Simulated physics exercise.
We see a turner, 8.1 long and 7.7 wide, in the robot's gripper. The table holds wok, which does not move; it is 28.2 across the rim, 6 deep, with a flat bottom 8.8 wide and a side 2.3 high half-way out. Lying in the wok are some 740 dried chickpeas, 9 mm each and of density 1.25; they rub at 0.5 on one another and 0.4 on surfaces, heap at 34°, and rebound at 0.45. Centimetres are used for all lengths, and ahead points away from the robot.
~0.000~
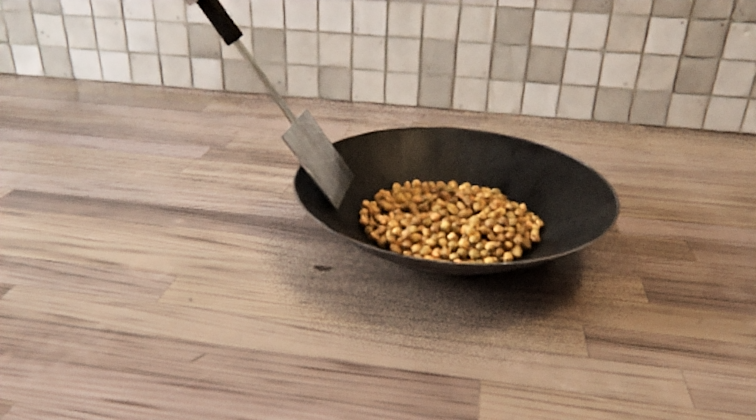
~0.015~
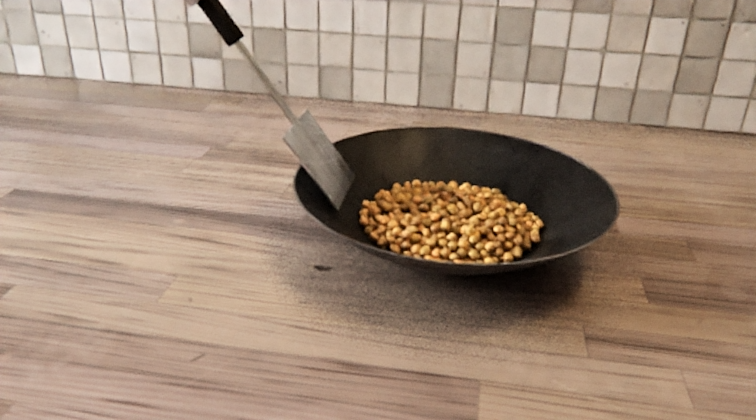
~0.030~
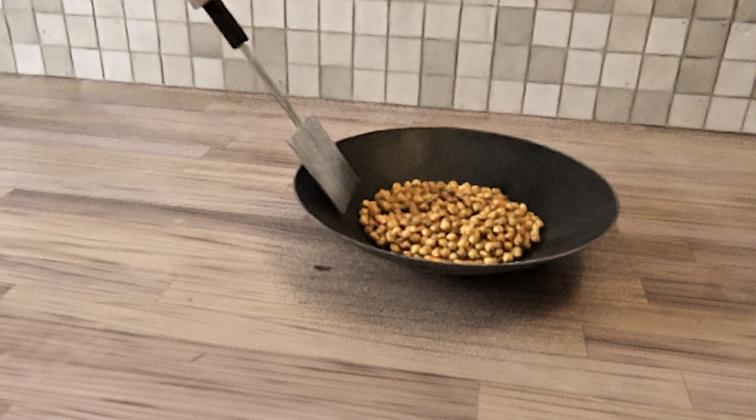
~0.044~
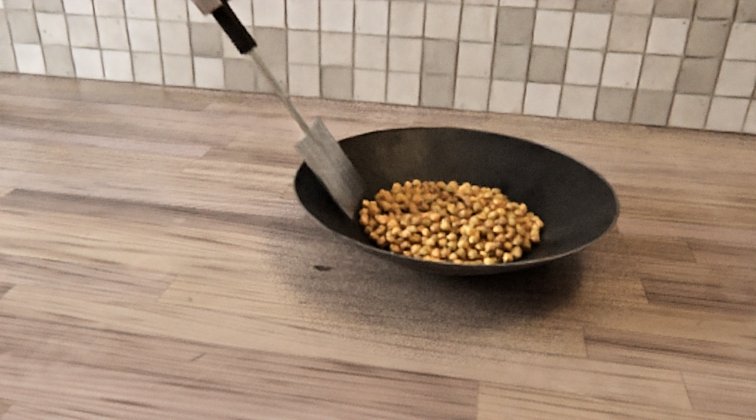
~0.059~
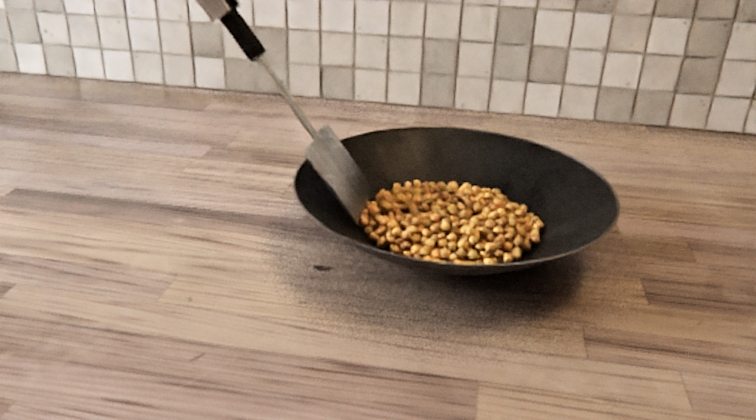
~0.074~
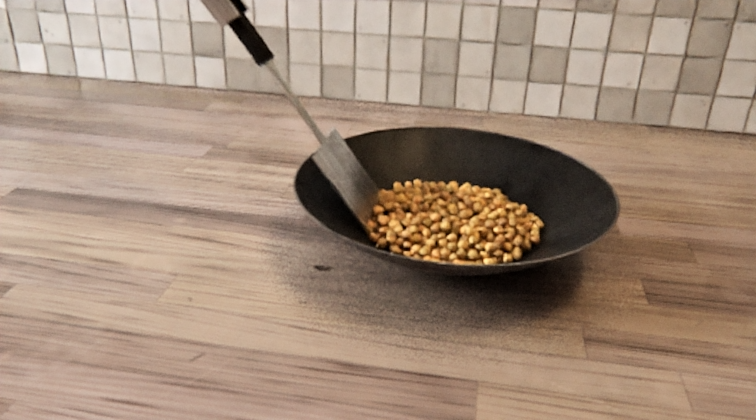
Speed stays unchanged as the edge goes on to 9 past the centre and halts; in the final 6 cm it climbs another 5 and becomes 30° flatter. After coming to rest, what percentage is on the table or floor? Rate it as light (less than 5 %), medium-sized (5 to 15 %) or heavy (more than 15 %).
Rated medium-sized.
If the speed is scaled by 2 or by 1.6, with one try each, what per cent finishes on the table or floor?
I'd say near 30 and then near 20 per cent.
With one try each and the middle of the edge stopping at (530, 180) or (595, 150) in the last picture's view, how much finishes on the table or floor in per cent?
Try 1: Approx. 0 %; try 2: Approx. 25 %.
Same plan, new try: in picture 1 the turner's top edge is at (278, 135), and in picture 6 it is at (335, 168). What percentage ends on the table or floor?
30 per cent.
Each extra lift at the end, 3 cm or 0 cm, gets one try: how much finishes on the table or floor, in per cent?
Estimates, in order: 5 % then 10 %.
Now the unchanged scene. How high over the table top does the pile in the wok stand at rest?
Some 6.0 cm above the table.
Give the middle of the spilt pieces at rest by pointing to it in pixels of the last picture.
(709, 260), roughly.
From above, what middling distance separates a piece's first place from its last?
Near 4 cm, measured level.
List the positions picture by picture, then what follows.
In the first picture, the turner top edge at (294, 122), sloping 54°; upper third of the load around (449, 215), from x 365 to 540, top at y 185; 736 in the wok.
In the second picture, the turner top edge at (295, 122), sloping 54°; upper third of the load around (449, 215), from x 365 to 540, top at y 185.
In the third picture, the turner top edge at (300, 126), sloping 54°; upper third of the load around (449, 215), from x 365 to 540, top at y 185.
In the fourth picture, the turner top edge at (307, 131), sloping 54°; upper third of the load around (449, 215), from x 365 to 540, top at y 185.
In the fifth picture, the turner top edge at (315, 136), sloping 54°; upper third of the load around (449, 215), from x 365 to 540, top at y 185.
In the sixth picture, the turner top edge at (323, 141), sloping 54°; upper third of the load around (448, 216), from x 365 to 540, top at y 185; 736 in the wok.
After 0.20 s, sloping 54°, highest piece 4 above the table; 736 in the wok.
After 0.32 s, sloping 44°, highest piece 7 above the table; 736 in the wok.
After 0.59 s, sloping 24°, highest piece 7 above the table; 669 in the wok, 64 on the table or floor, 3 on the blade or in flight.
After 1.64 s, sloping 24°, highest piece 6 above the table; 669 in the wok, 67 on the table or floor.
In the end, 669 in the wok, 67 on the table or floor. That is 9 % on the table or floor.
